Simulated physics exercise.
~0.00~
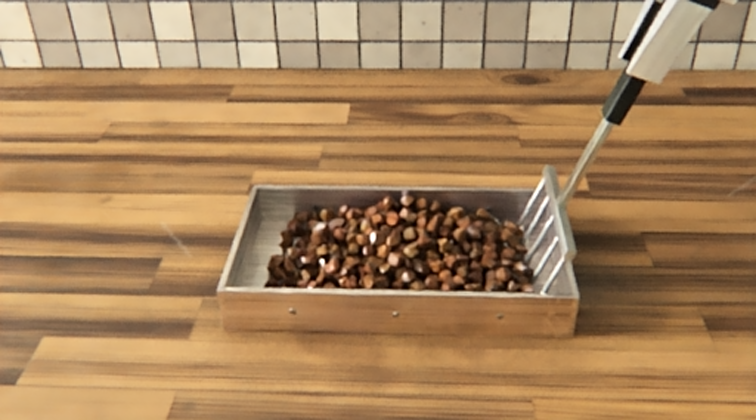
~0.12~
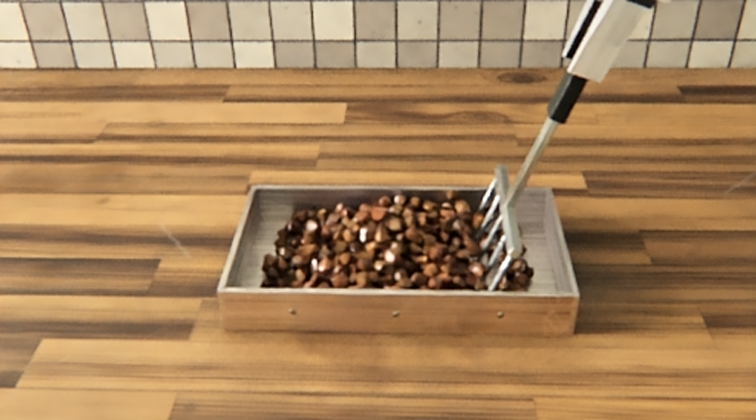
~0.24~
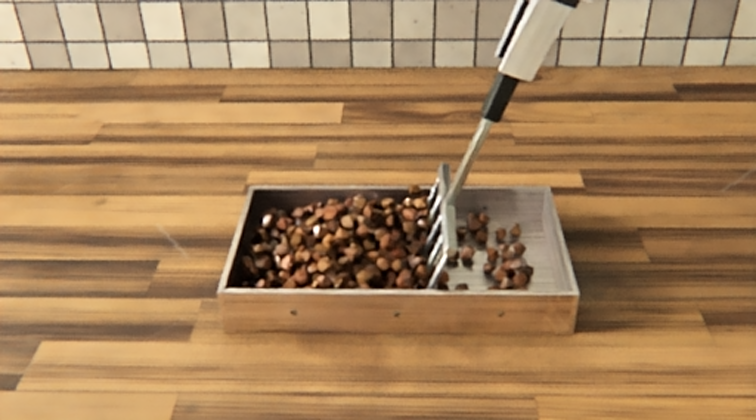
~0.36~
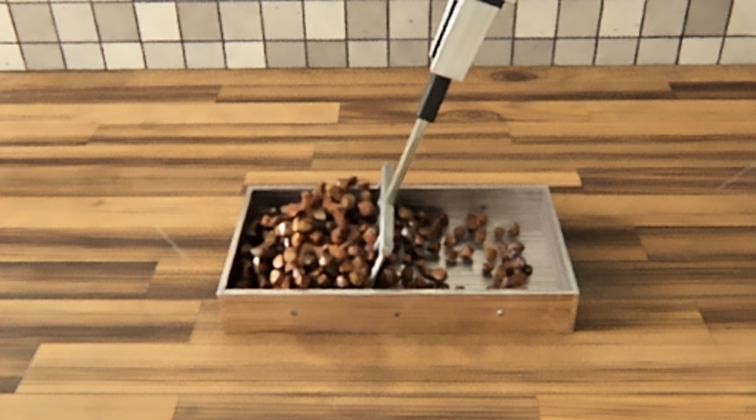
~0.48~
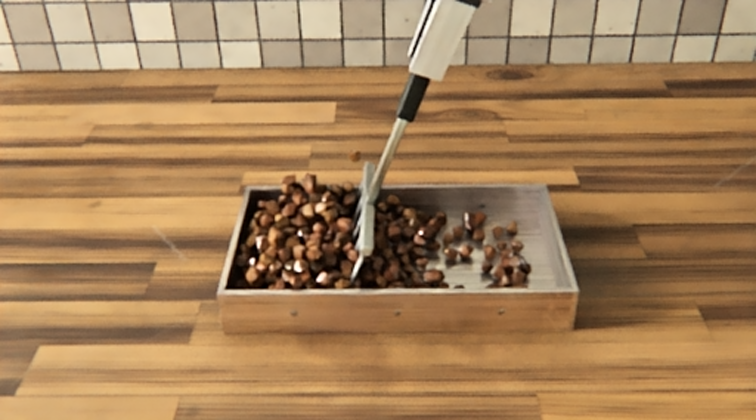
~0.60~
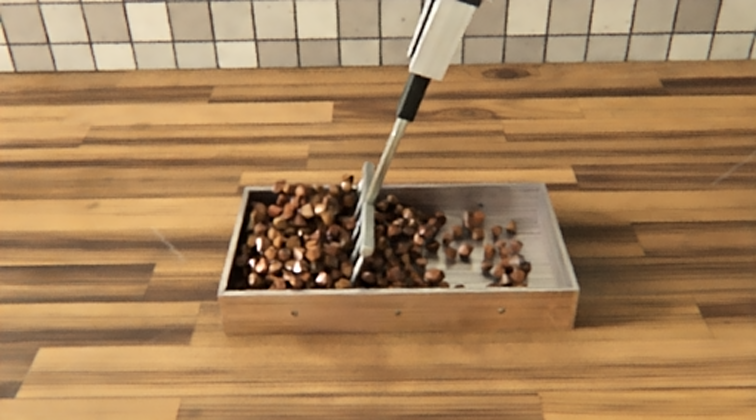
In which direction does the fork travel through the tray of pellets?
The fork travels to the left, going from the right end of the tray into the heap of pellets before it stops.
